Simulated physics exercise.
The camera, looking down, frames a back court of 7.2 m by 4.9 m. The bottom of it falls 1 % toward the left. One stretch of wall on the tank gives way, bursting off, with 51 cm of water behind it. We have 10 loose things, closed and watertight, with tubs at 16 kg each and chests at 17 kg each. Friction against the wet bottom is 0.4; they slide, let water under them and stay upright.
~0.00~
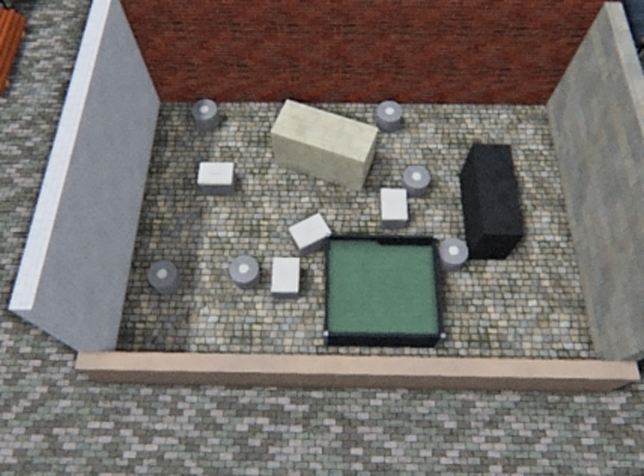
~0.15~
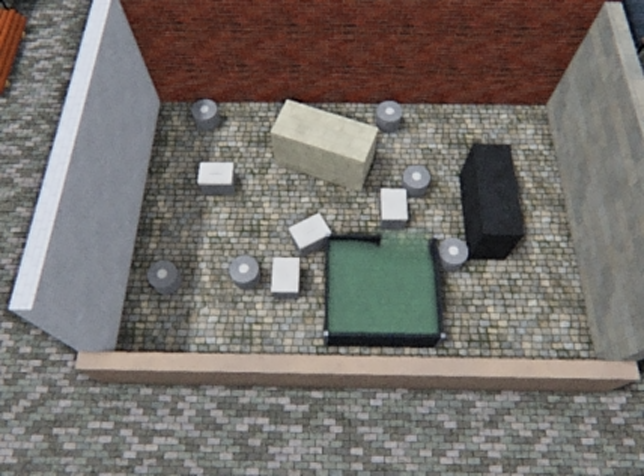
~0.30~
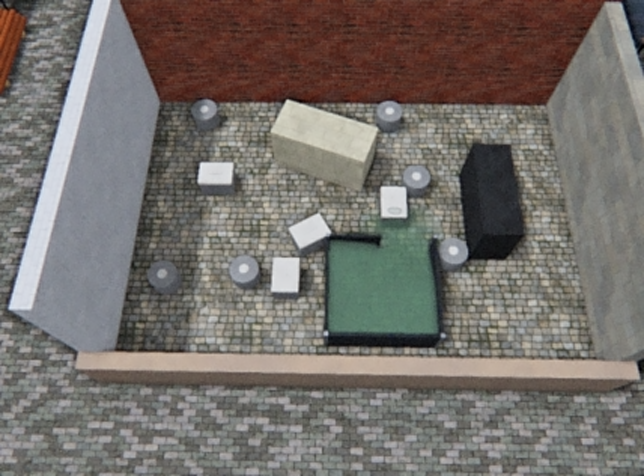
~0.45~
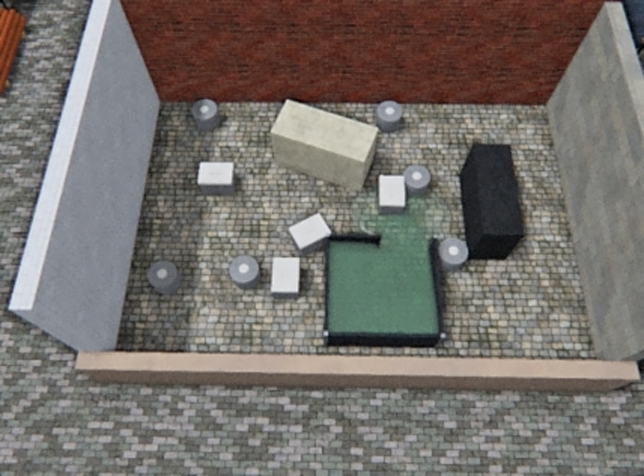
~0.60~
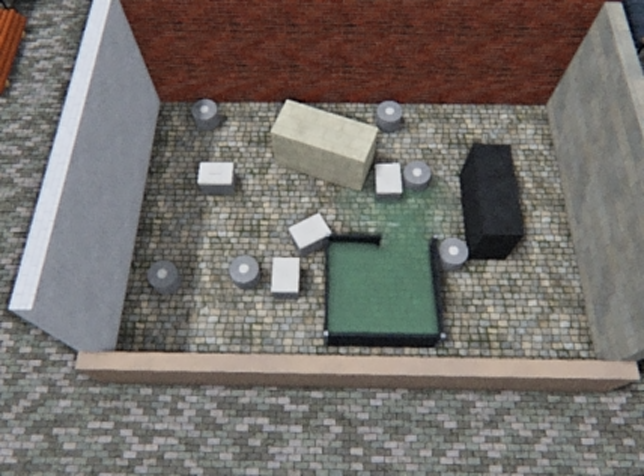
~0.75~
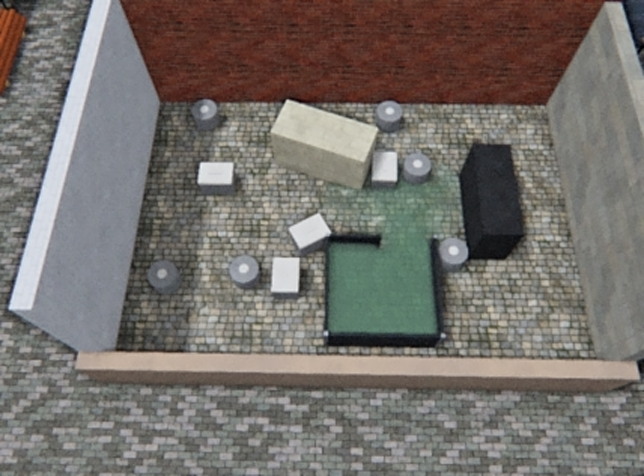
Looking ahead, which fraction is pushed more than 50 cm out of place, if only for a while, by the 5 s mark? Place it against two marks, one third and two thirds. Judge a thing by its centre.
By the time shown, under one third will have gone that far.
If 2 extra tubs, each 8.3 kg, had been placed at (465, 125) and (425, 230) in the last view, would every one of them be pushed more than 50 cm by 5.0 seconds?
Taking them in order: Above the mark and above the mark.
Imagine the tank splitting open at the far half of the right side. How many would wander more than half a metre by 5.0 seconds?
1.
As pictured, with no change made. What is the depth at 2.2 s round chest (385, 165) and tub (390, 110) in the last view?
First about 7 cm, second about 10 cm.
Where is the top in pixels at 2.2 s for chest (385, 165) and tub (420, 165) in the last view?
Around (376, 121) and (434, 98).
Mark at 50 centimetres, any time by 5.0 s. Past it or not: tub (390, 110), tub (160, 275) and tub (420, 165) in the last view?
First exceeding it, second falling below it, third exceeding it.
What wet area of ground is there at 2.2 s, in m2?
Flooded: Near 13 m2.
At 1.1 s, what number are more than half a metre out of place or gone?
The number I get is 2.
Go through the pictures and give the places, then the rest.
The first frame shows a chest at (394, 204), on the bottom; a tub at (417, 177) rests on the ground; 2.4 m2 under water; 0 of 10 have shifted.
The second frame shows a chest at (394, 204) rests on the ground; a tub at (417, 177) rests on the ground; 2.9 m2 under water; 0 of 10 have shifted.
The third frame shows a chest at (394, 201) rests on the ground, 4 cm from its start; a tub at (417, 177) rests on the ground; 3.4 m2 under water; 0 of 10 have shifted.
The fourth frame shows a chest at (392, 190) rests on the ground, 25 cm from its start; a tub at (417, 176) rests on the ground; 4.0 m2 under water; 1 of 10 have shifted.
The fifth frame shows a chest at (389, 178) rests on the ground, 50 cm from its start; a tub at (417, 172), on the bottom, 8 cm from its start; water covers 4.6 m2; 2 of 10 have shifted.
The sixth frame shows a chest at (385, 166), on the bottom, 74 cm from its start; a tub at (418, 164), on the bottom, 25 cm from its start; water covers 5.2 m2; 2 of 10 have shifted.
After 1.1 s 2 of 10 are over 50 cm from their spots; 0 afloat.
After 2.2 s 2 of 10 are over 50 cm from their spots; 1 afloat.
After 3.5 s 3 of 10 are over 50 cm from their spots; 0 afloat.
After 5.0 s 3 of 10 are over 50 cm from their spots, and 3 have been at some point; 0 afloat.
